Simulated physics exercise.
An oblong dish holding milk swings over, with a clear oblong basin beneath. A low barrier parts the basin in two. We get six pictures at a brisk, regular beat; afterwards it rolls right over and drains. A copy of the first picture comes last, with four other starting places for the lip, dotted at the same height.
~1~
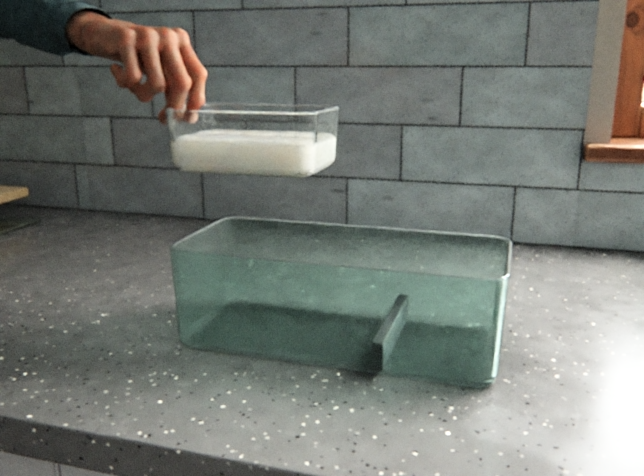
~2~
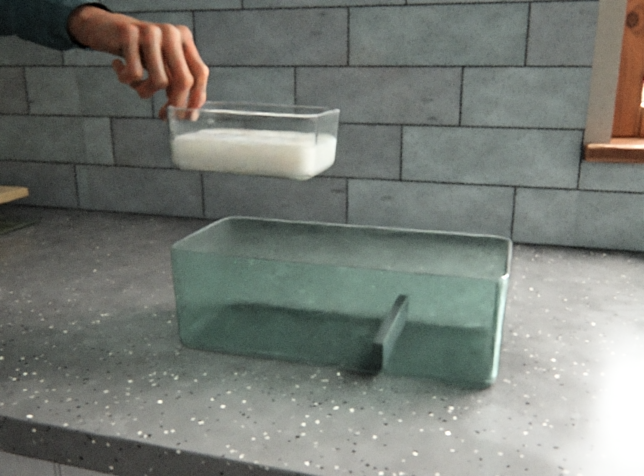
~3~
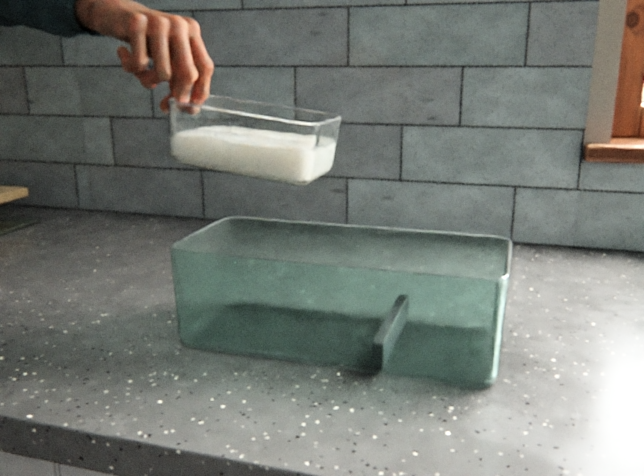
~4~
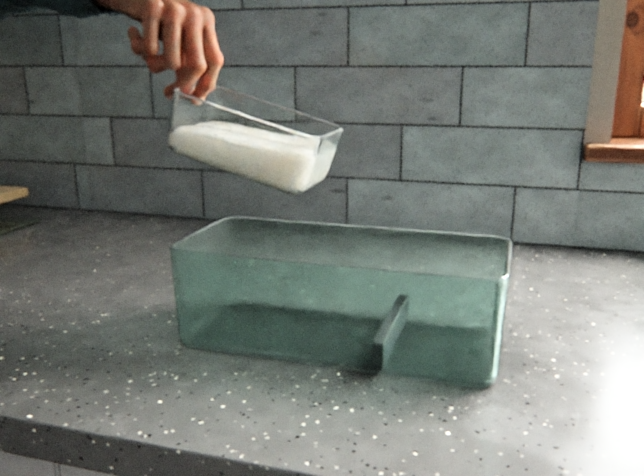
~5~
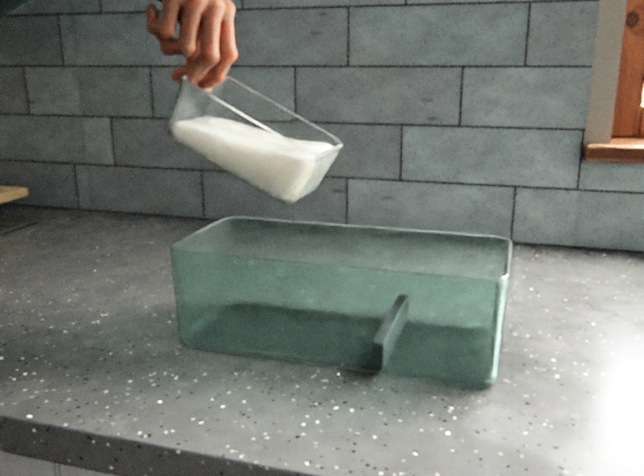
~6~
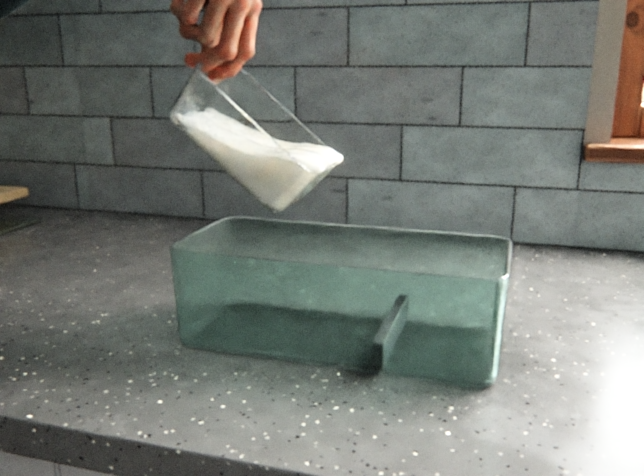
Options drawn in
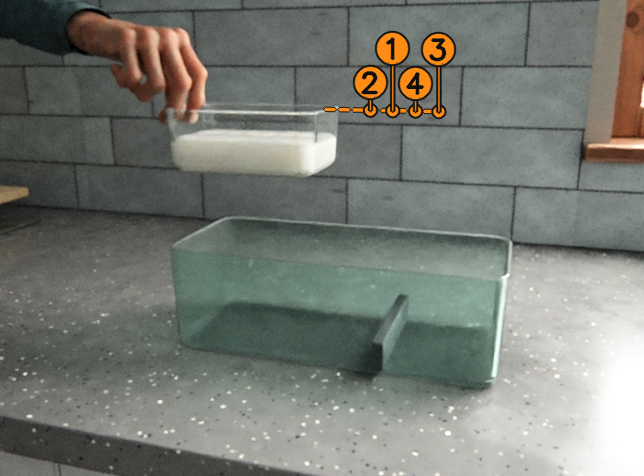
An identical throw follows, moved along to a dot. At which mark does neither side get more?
Dot 2.
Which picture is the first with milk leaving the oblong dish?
Picture 6.
On the marked copy, 1 at (392, 110); 2 at (370, 110); 3 at (438, 111); 4 at (415, 111).
If 1 is chosen, about 38 % ends left of the wall and 60 % right of it; 3 % is lost outside.
If 2 is chosen, about 51 % ends left of the wall and 47 % right of it; 3 % is lost outside.
If 3 is chosen, about 27 % ends left of the wall and 69 % right of it; 4 % is lost outside.
If 4 is chosen, about 31 % ends left of the wall and 64 % right of it; 5 % is lost outside.
